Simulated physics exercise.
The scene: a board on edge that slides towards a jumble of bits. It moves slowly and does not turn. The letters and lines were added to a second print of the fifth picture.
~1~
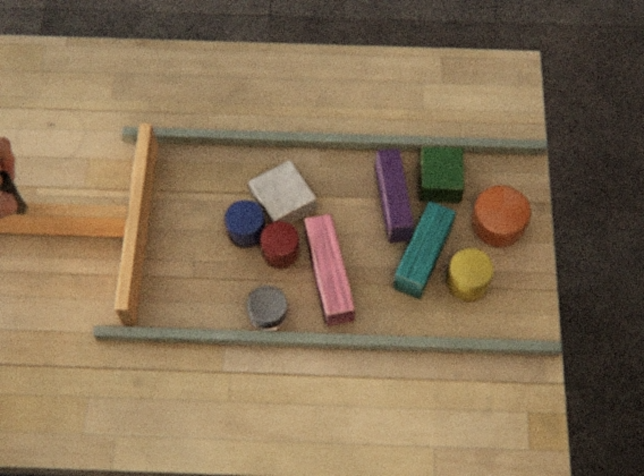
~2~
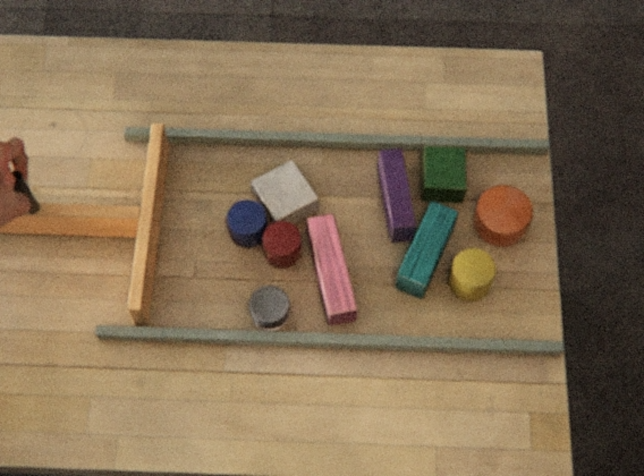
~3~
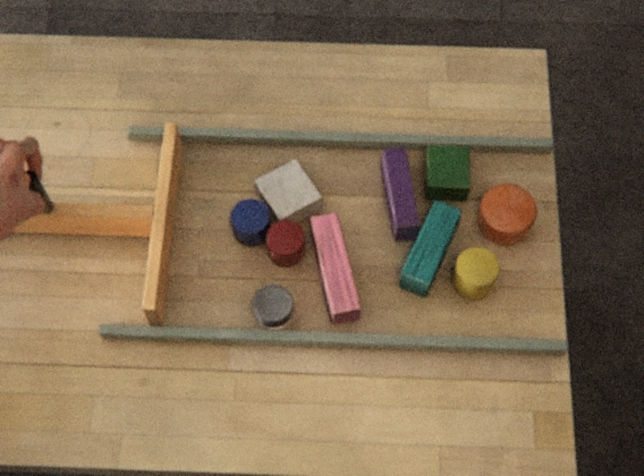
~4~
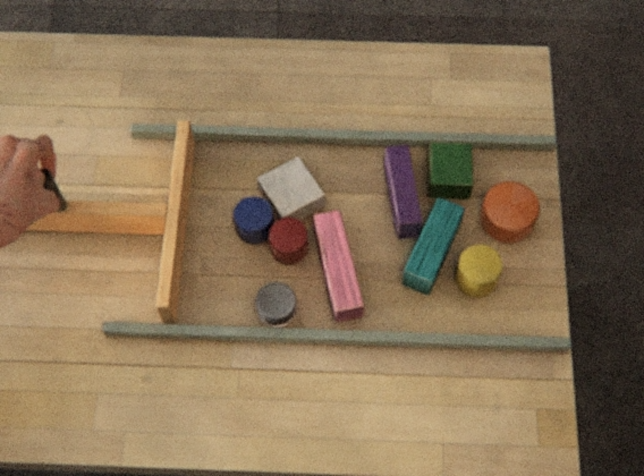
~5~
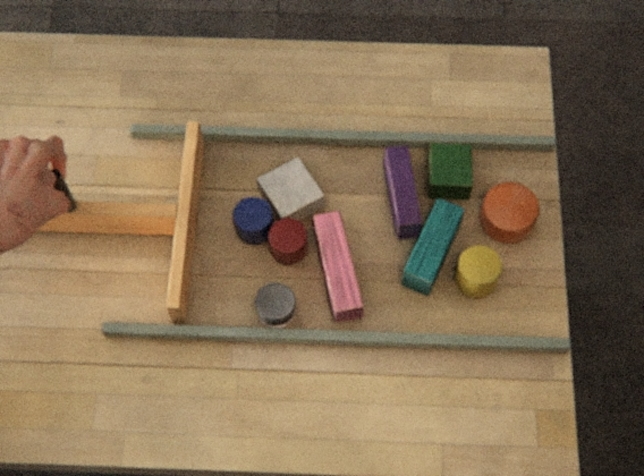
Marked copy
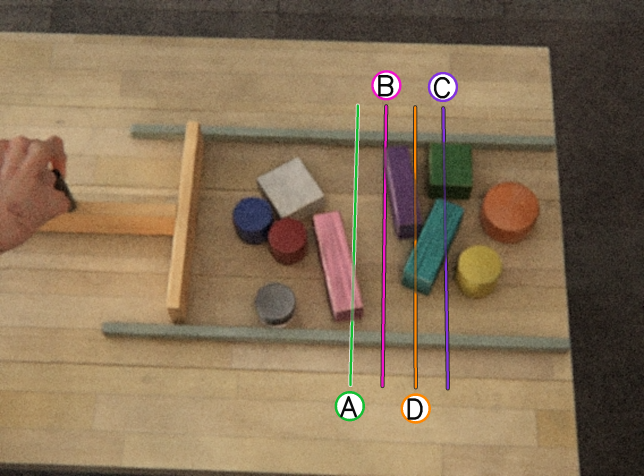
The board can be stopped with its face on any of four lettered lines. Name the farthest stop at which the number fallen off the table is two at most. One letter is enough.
Stop at C.
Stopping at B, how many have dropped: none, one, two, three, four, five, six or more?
In all, none.
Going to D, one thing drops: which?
The orange tin.
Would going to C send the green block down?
No.
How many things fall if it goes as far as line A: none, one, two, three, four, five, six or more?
By then, none.
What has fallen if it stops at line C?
The orange tin goes over.
On the marked copy, A at (354, 236); B at (384, 237); C at (445, 239); D at (415, 238).
With C. Early on, board (277, 213); grey tin (300, 307); white block (317, 189).
Further on, board (371, 216); orange tin (530, 207); yellow tin (504, 281).
At the end, board (444, 219); orange tin over the edge; yellow tin (569, 303); one fallen.
As for the rest, A is within the limit but short; B is within the limit but short; D is within the limit but short.
